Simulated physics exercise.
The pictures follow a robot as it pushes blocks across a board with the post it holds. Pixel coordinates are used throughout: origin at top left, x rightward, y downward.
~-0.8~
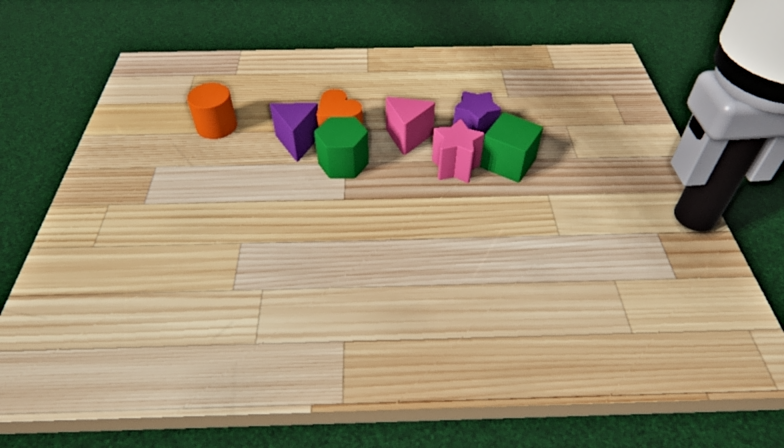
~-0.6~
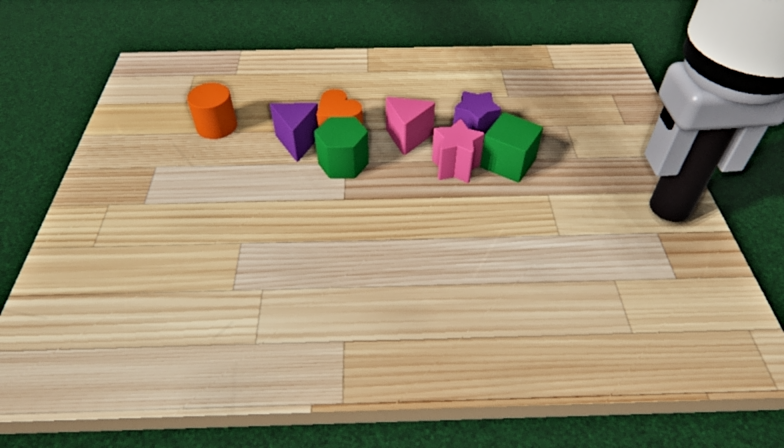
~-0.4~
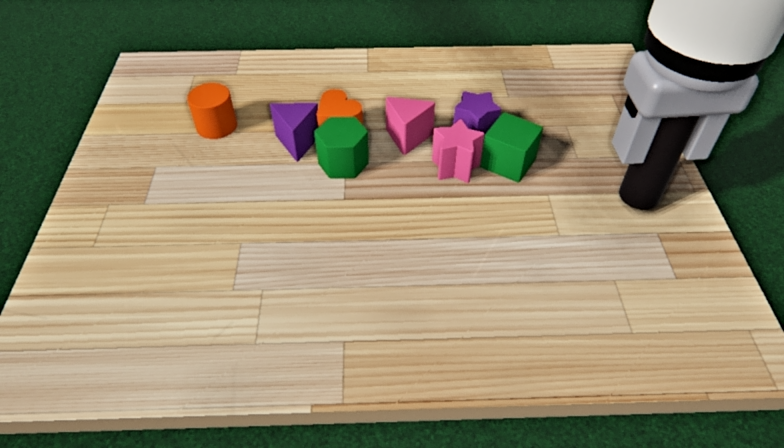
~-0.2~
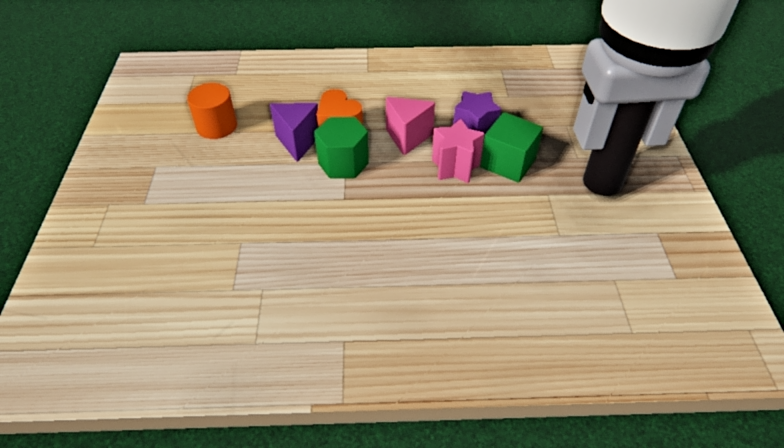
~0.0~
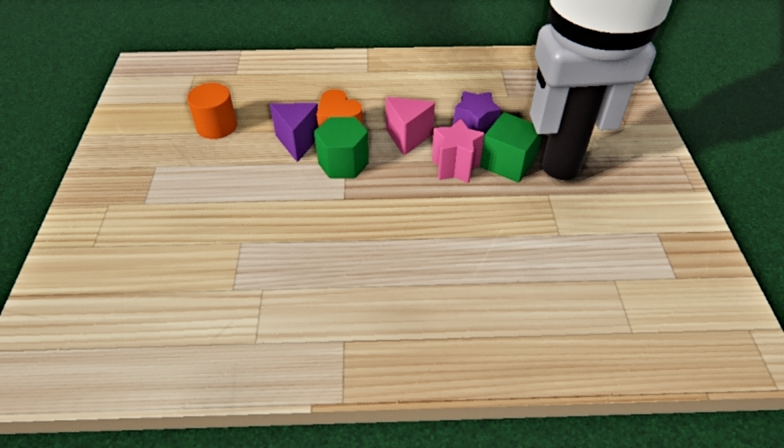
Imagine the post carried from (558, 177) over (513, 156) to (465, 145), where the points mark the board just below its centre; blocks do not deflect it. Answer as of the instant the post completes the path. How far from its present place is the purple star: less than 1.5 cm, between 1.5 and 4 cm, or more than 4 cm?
The 1.5 to 4 cm band.
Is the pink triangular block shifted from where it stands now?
It seems so.
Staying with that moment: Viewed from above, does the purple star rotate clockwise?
Yes, I think so.
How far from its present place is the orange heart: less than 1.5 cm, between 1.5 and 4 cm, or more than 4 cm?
Travel: Within 1.5 cm.
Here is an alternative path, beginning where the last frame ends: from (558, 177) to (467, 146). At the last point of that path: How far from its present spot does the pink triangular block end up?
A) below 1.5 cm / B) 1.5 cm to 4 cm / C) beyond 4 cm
The one that fits is B, 1.5 cm to 4 cm.
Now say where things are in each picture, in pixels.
In the first picture, tip of the post (695, 217), middles of tops, orange heart (338, 104), pink triangular block (409, 107), pink star (459, 136), purple star (478, 103), green square block (514, 131).
In the second picture, post (670, 208), nothing pushed.
In the third picture, post (639, 196), nothing pushed.
In the fourth picture, post (602, 183), nothing pushed.
In the fifth picture, post (561, 168), orange heart (338, 104), pink triangular block (409, 107), pink star (459, 136), purple star (478, 103), green square block (514, 131).
What follows on the original path. Halfway along, post (514, 147); pink star (437, 135), turned 35° anticlockwise; purple star (465, 97), turned 35° clockwise; green square block (477, 123), turned 30° anticlockwise.
At the end, post (466, 136); orange heart unmoved; pink triangular block (395, 104); pink star (402, 143), turned 65° anticlockwise; purple star (455, 88), turned 60° clockwise; green square block (429, 120), turned 60° anticlockwise.
